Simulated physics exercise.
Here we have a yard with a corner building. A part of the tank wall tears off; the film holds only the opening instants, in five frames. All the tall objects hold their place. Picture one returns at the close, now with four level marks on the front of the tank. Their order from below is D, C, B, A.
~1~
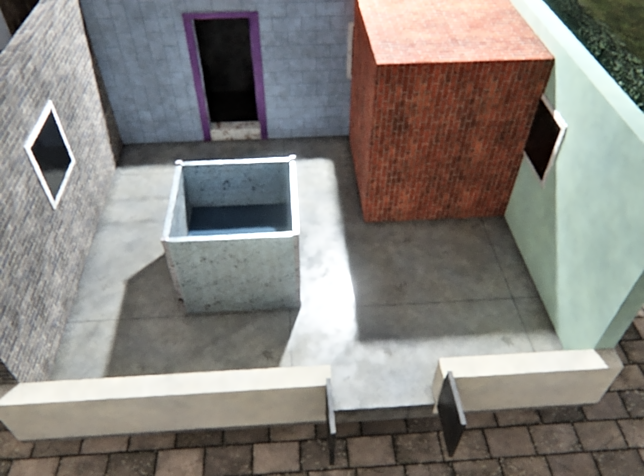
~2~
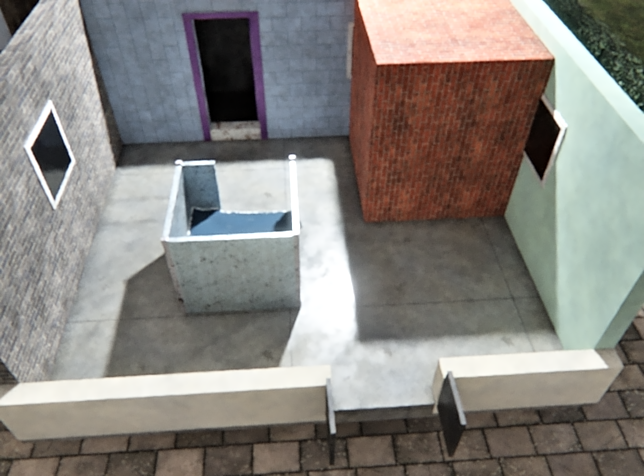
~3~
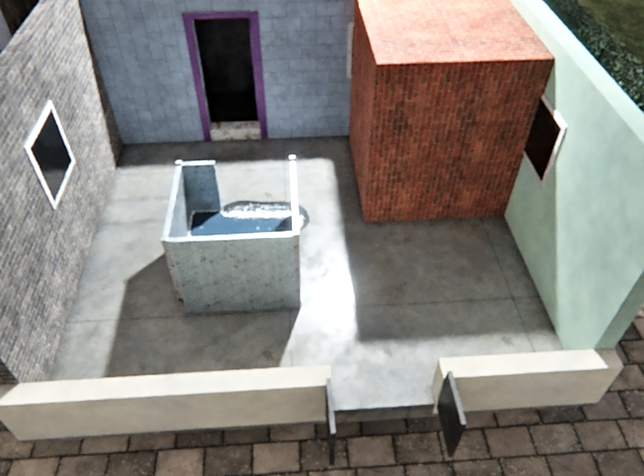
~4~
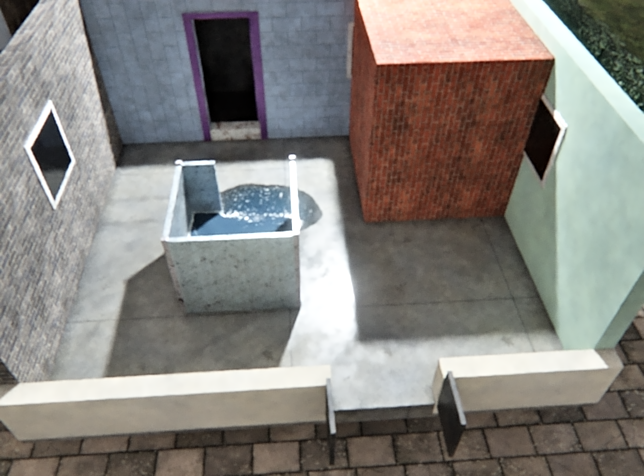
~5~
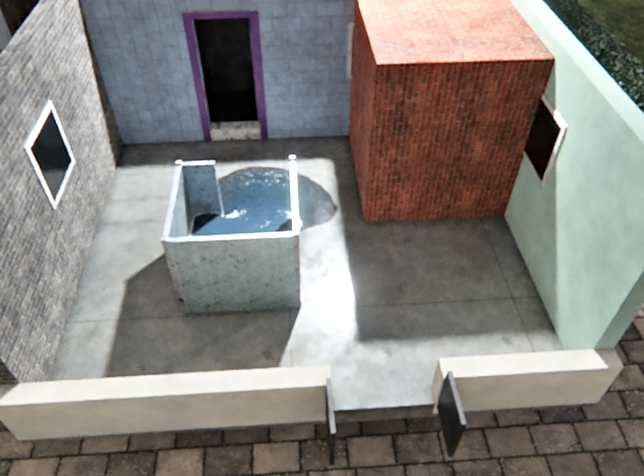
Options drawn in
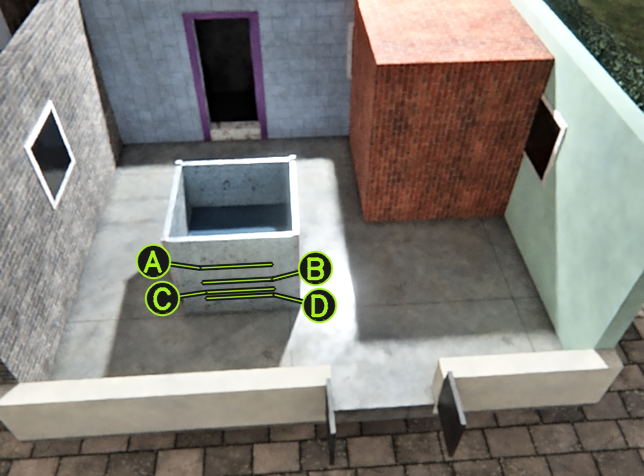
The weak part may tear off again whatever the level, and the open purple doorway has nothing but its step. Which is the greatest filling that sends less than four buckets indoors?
Take B.
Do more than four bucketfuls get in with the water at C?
No.
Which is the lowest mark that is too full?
A it is.
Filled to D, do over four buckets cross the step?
No.
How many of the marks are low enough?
Three of the four.
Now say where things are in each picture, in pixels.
Water in the tank at rest, its middle at (240, 239); foot of the purple doorway at (237, 140); open gate at (385, 359).
Water covers 1 % of the ground, its front hidden from here.
Water covers 3 % of the ground, its front hidden from here.
Water covers 6 % of the ground, its front hidden from here.
Water covers 11 % of the ground, its front hidden from here.
On the marked copy, A at (235, 266); B at (238, 280); C at (239, 290); D at (240, 296); from the bottom up D, C, B, A.
For mark A, about 9 bucketfuls get in.
For mark B, a bucket or two gets in.
For mark C, nothing gets over.
For mark D, nothing gets over.
